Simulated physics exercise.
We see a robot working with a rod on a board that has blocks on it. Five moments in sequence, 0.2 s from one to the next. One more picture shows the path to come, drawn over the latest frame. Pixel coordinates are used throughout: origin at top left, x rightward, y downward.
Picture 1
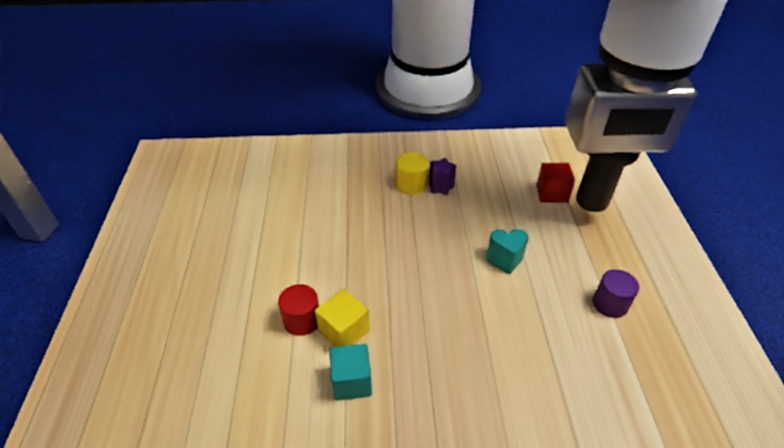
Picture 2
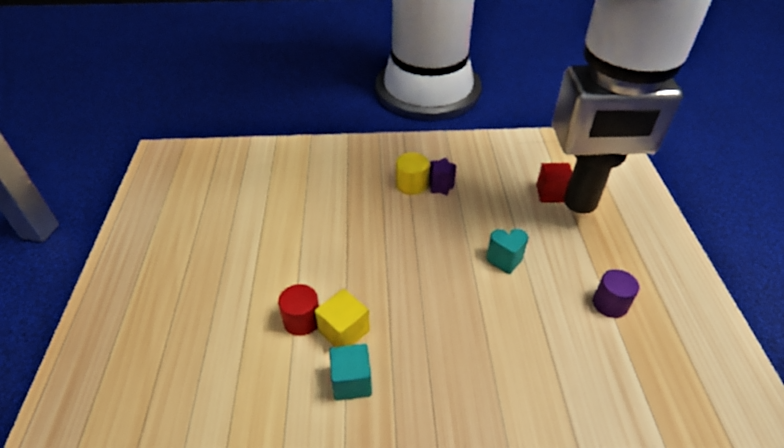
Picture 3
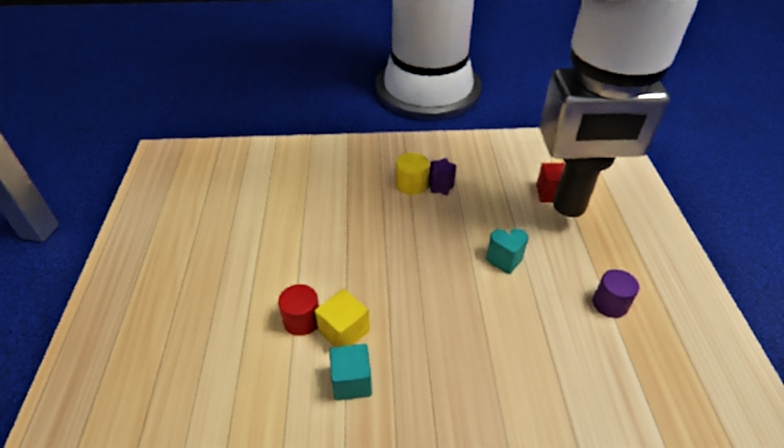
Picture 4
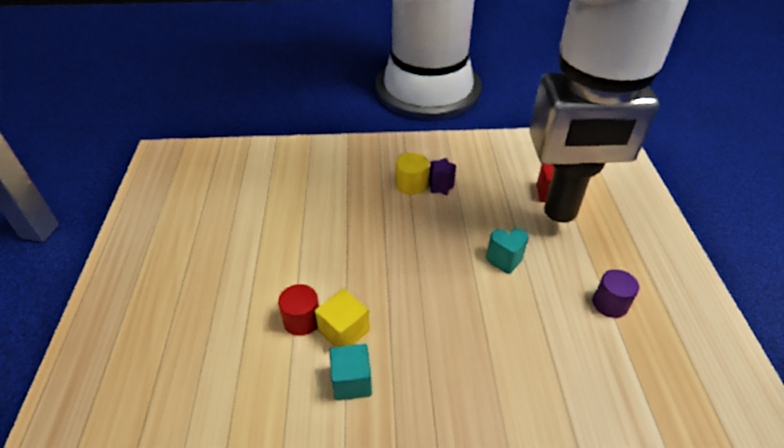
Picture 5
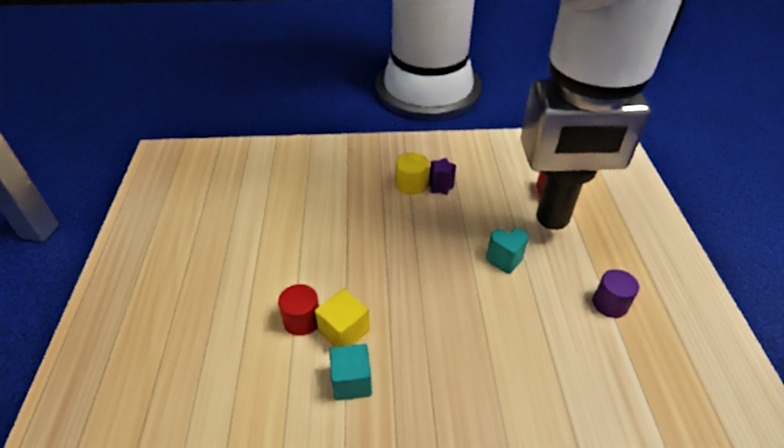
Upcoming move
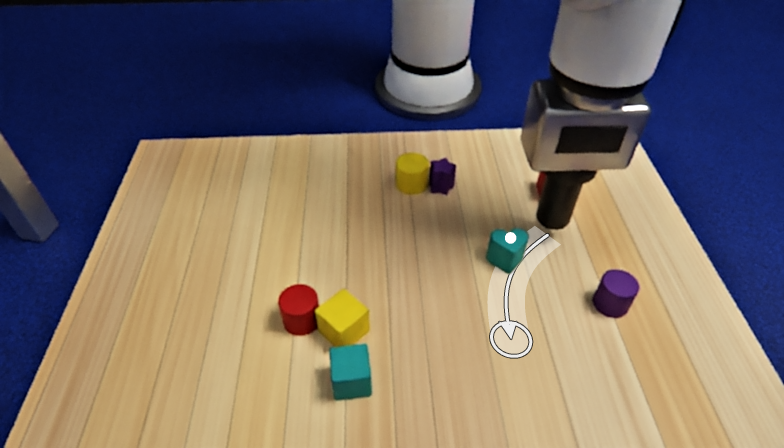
The video shows a robot arm with a dark rod over a wooden board of colored blocks, moving gradually left and slightly toward the viewer, passing in front of the red cube while the blocks stay still.
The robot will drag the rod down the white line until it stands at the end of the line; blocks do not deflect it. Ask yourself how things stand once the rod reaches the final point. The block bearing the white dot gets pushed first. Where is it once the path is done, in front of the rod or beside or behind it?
In the end it is beside or behind the rod.
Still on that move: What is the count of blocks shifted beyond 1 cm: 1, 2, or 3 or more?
I'm going with one.
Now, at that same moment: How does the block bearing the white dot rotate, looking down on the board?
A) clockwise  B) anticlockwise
That would be A.
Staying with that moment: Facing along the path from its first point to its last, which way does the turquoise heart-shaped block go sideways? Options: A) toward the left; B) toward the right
B.
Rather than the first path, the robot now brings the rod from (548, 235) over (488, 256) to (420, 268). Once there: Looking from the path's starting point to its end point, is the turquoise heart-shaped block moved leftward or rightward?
It will end up to the left.
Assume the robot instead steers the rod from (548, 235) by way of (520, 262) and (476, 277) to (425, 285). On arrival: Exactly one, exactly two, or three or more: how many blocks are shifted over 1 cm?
Blocks moved: One.
The drawn path runs from (548, 235) over (520, 260) and (506, 295) to (511, 339); the dot is on the turquoise heart-shaped block.
On the path given first. One third of the way, rod (524, 244); turquoise heart-shaped block (492, 248), turned 20° clockwise.
Two thirds of the way, rod (510, 280); turquoise heart-shaped block (478, 260), turned 95° clockwise.
At the end, rod (515, 324); turquoise heart-shaped block (478, 260), turned 95° clockwise; red square block not moved.
